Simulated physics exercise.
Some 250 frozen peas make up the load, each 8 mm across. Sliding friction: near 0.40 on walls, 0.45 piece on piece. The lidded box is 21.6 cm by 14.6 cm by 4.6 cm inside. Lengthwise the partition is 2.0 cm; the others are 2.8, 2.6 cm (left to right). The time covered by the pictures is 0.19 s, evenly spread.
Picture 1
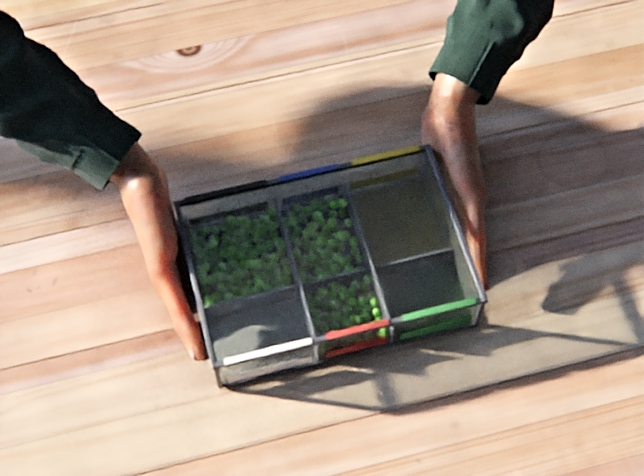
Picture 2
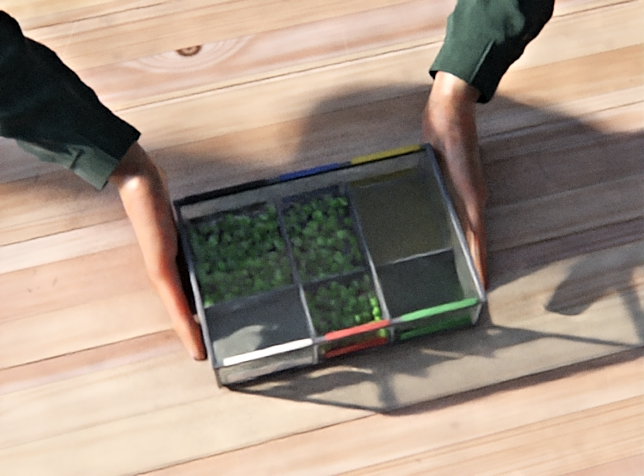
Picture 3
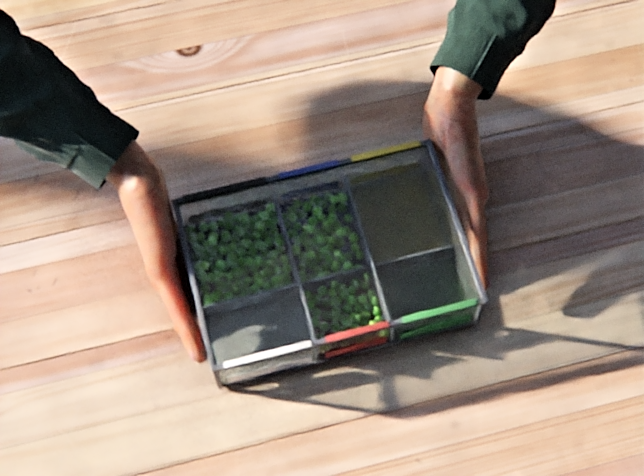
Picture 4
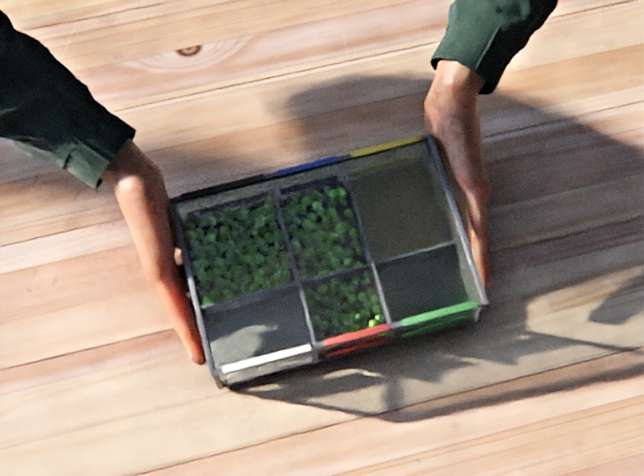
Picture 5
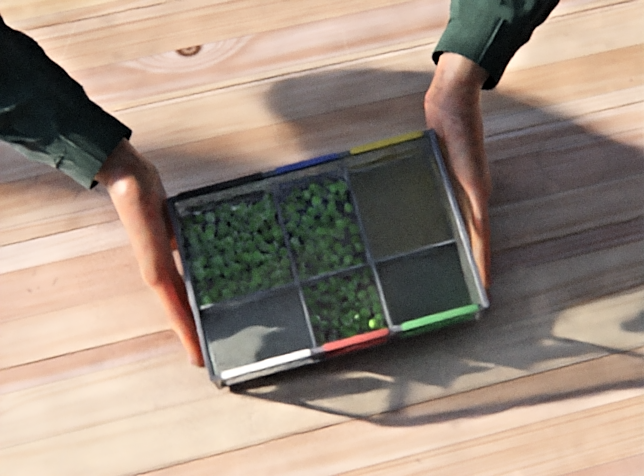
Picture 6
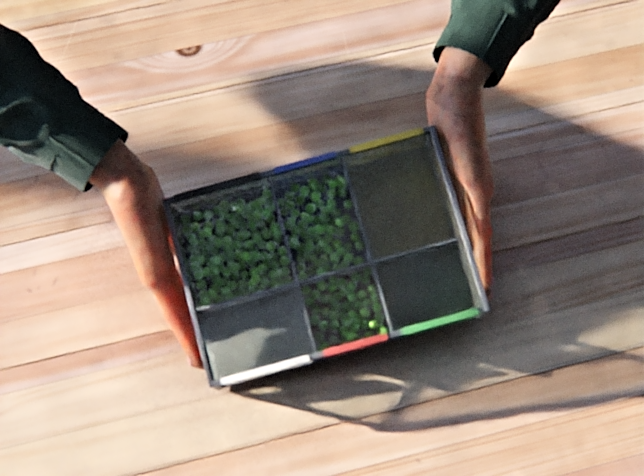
A sunlit floor of pale wooden planks is seen from above by a still camera. Two hands in dark green sleeves hold a clear-lidded box with six compartments, its edges marked black, blue and yellow at the back and white, red and green in front, with green peas filling three compartments. The hands slowly tilt the box, left front corner lowest, while the peas barely shift and the shadows change.
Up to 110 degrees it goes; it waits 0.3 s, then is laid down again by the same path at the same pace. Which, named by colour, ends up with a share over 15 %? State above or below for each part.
Red: Above. Blue: Below. Green: Below. Yellow: Below. White: Above. Black: Below.
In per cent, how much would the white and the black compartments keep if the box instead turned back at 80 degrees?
Result - white 45 percent; black 20 percent.
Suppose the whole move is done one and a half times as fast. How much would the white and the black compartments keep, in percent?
In per cent, white gets 70 and black gets 0.
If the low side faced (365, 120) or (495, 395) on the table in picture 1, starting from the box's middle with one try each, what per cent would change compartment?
First try: Around 45 percent; second try: Around 85 percent.
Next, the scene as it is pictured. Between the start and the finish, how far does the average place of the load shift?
Around 6.5 centimetres, start to finish.
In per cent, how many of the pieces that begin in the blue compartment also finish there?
Close to 0 in a hundred.
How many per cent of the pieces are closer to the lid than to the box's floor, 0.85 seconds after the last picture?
Estimate: Near 70 per cent.
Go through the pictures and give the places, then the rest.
The first picture shows box tilt 0 degrees, front corners at (216, 363) and (481, 298); red 20 %, blue 30 %, black 50 %.
The second picture shows box tilt 1 degrees, front corners at (216, 364) and (481, 299).
The third picture shows box tilt 3 degrees, front corners at (216, 366) and (482, 299), lowest corner left front.
The fourth picture shows box tilt 7 degrees, front corners at (215, 371) and (482, 301), lowest corner left front.
The fifth picture shows box tilt 13 degrees, front corners at (214, 376) and (483, 304), lowest corner left front.
The sixth picture shows box tilt 18 degrees, front corners at (213, 382) and (484, 307), lowest corner left front; red 20 %, blue 30 %, black 50 %.
Then, 0.85 s after the last picture, tilt 110 degrees; red 35 %, white 65 %, black 5 %.
Then, 1.43 s after the last picture, tilt 59 degrees; red 30 %, white 70 %.
Then, 2.05 s after the last picture, tilt 0 degrees; red 30 %, white 70 %.
In the end, red 30 %, blue 0 %, green 0 %, yellow 0 %, white 70 %, black 0 %.
